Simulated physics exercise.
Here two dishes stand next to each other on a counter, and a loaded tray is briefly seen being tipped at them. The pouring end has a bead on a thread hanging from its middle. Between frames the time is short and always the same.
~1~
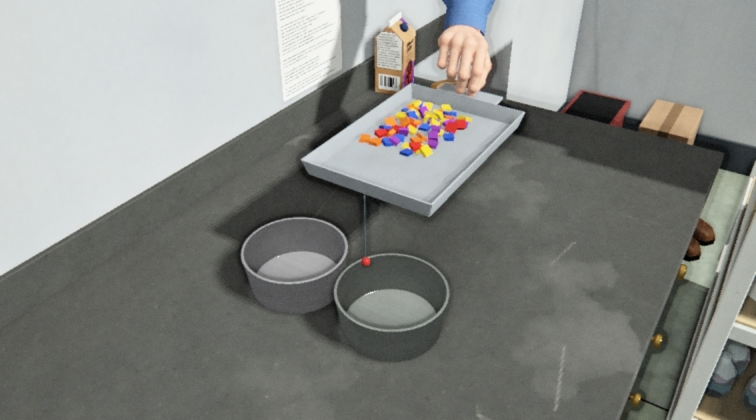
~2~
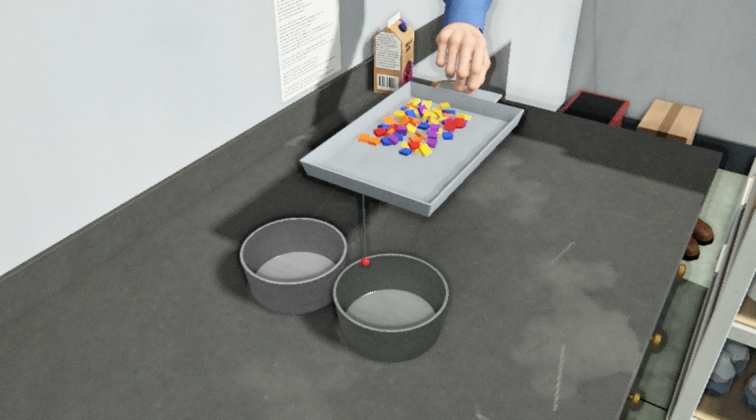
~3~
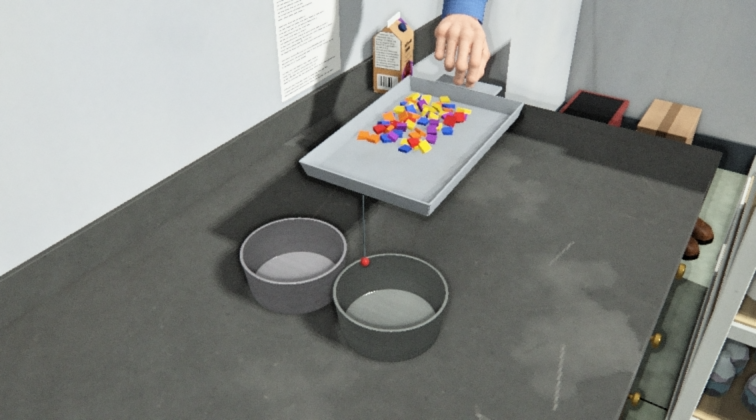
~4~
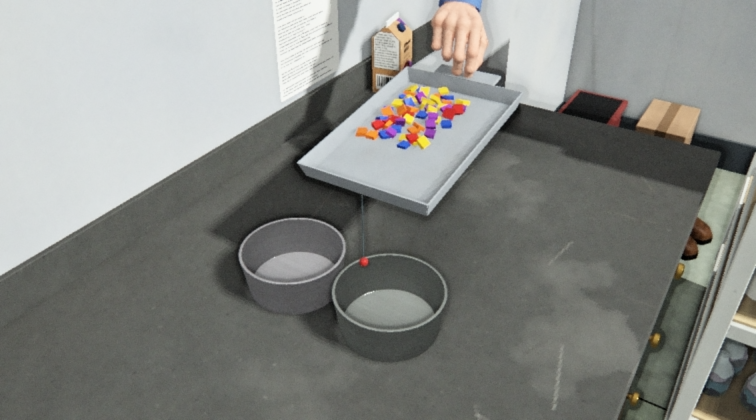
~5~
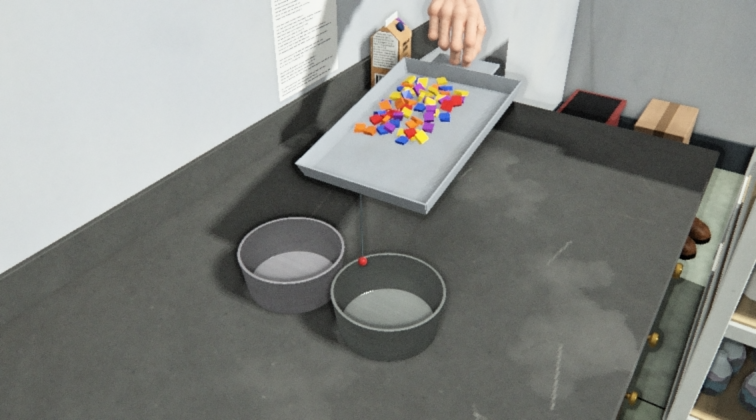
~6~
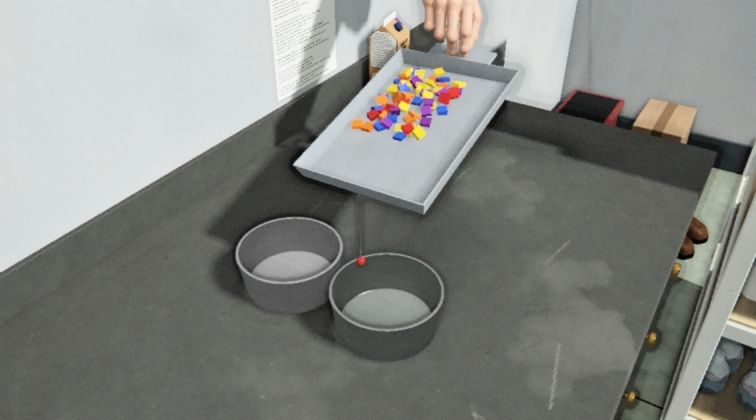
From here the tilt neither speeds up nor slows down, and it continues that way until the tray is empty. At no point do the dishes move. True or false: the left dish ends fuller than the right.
True.
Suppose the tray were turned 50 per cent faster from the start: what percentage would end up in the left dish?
That works out at roughly 50 per cent.
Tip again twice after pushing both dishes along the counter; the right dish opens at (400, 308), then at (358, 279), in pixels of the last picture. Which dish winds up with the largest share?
The first time it's the left-side dish, the second time it's the right-side dish.
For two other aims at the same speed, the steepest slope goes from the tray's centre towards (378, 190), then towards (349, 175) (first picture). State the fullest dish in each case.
Results - the dish on the right side first, the dish on the left side second.
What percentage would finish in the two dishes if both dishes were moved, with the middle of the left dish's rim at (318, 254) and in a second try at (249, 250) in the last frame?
First case around 80 %, second case around 80 %.
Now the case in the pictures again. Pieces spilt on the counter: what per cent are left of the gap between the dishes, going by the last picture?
It works out at some 100 percent.
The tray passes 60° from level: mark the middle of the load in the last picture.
In the last view, the load is centred near (331, 173).
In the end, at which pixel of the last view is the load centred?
Around (301, 302).
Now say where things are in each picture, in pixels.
The first picture shows corners of the pouring end near (308, 159) and (430, 201), level; middle of the load near (425, 128), mosaic tiles; left dish near (263, 291); right dish near (361, 338); bead on its thread near (366, 262).
The second picture shows corners of the pouring end near (307, 159) and (429, 201), level; middle of the load near (424, 126).
The third picture shows corners of the pouring end near (306, 160) and (428, 200), tipped barely, lowest at the left corner; middle of the load near (423, 122).
The fourth picture shows corners of the pouring end near (304, 161) and (426, 201), tipped a little, lowest at the left corner; middle of the load near (422, 115).
The fifth picture shows corners of the pouring end near (302, 162) and (424, 200), tipped a little, lowest at the left corner; middle of the load near (420, 108).
The sixth picture shows corners of the pouring end near (300, 163) and (421, 200), tipped a little, lowest at the left corner; middle of the load near (417, 101); left dish near (257, 291); right dish near (356, 338).
Shortly afterwards, tray tipped steeply; the bulk on the tray; a little in the air.
Next, tray tipped past a quarter turn; near two thirds on the tray; near a quarter in the left dish; a little outside both; only a few in the air.
Some moments later, tray tipped past a quarter turn; near a quarter in the right dish; near half in the left dish; near a quarter outside both.
In the end, tray tipped past a quarter turn; near a quarter in the right dish; near half in the left dish; near a quarter outside both.
